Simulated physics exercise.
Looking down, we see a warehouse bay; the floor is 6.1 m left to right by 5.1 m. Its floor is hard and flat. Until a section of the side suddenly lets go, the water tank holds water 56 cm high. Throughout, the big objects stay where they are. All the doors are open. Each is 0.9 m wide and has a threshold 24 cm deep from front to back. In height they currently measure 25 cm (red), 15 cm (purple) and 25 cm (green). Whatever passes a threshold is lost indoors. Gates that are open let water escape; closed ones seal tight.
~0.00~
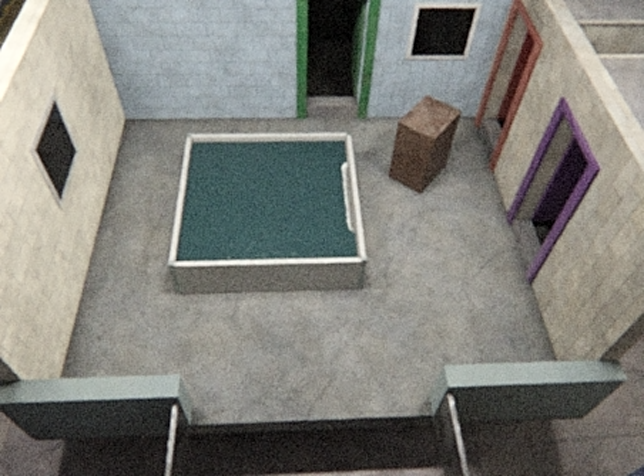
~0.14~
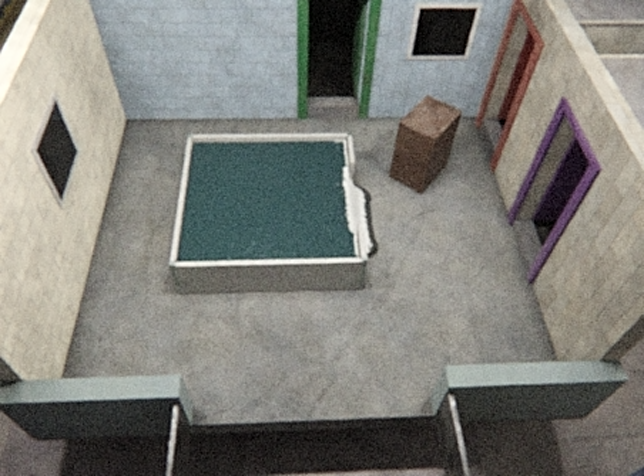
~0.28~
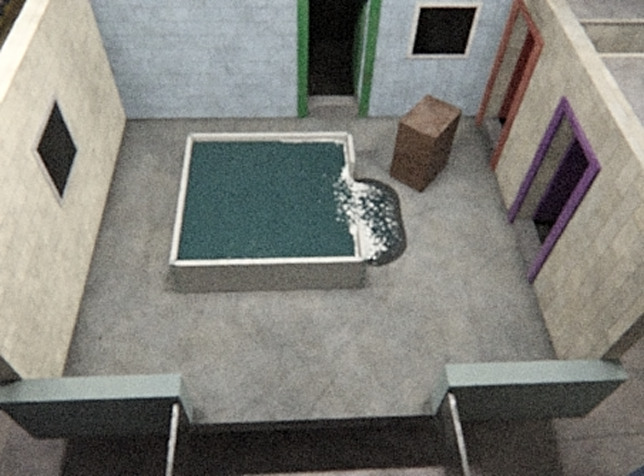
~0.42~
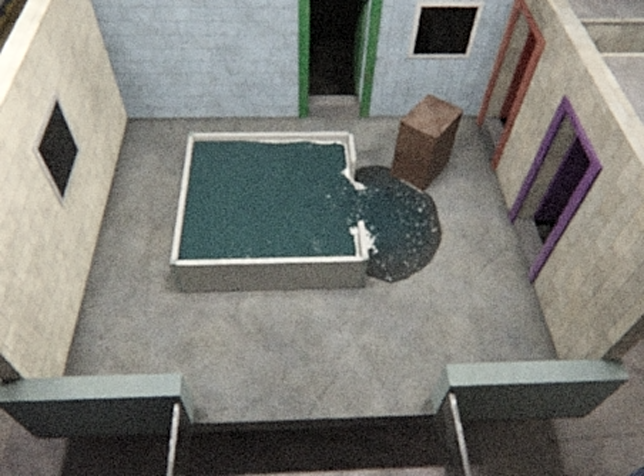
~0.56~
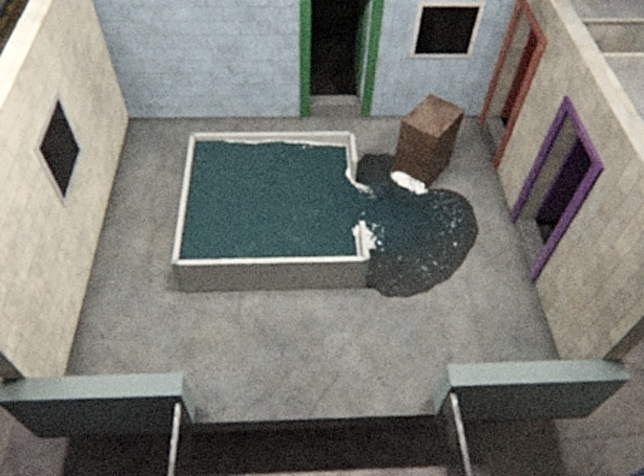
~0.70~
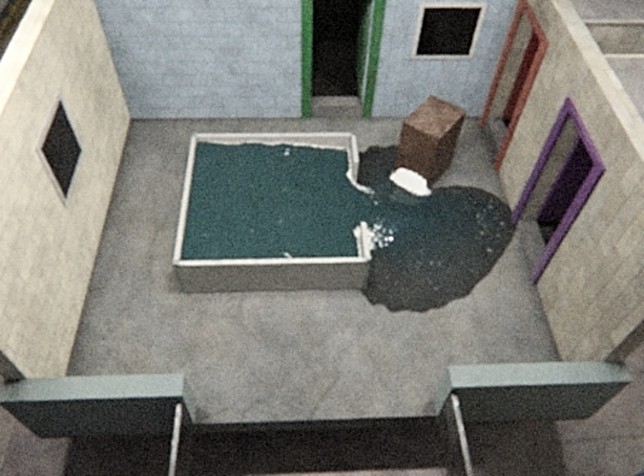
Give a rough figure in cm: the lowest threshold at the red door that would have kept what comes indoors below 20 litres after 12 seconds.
I would say 9 cm.
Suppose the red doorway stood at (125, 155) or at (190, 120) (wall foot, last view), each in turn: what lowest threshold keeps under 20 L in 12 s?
In turn: Roughly 9.0 cm, roughly 8.5 cm.
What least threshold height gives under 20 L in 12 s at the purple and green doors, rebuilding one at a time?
About 29 cm at purple and about 6.5 cm at green.
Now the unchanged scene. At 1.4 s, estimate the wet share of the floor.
Near 25 per cent is wet.
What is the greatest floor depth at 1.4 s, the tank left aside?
I'd estimate roughly 36 cm.
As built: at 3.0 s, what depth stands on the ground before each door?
Reading in centimetres: Red = 9, purple = 29, green = 10.
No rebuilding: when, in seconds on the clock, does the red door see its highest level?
Roughly 7.5 s.
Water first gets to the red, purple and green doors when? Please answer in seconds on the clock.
Red door 1.3 seconds, purple door 0.8 seconds, green door 2.0 seconds.
After 1.4 s water covers 25 % of the floor, deepest (36 cm) near (406, 194); 3 cm at the red door, 0 litres in over its 25 cm threshold.
After 3.0 s water covers 45 % of the floor, deepest (34 cm) near (561, 391); 9 cm at the red door, 0 litres in over its 25 cm threshold.
After 12.0 s water covers 95 % of the floor, deepest (14 cm) near (58, 407); 8 cm at the red door, 0 litres in over its 25 cm threshold.
At the red door as built, the water arrived by 1.4 s and peaked near 11 cm at 7.4 s.
With a threshold of 8 cm, 31 litres would have come in within the 12 s; with 10.5 cm, 11 litres. So under 20 litres takes about 9 cm.
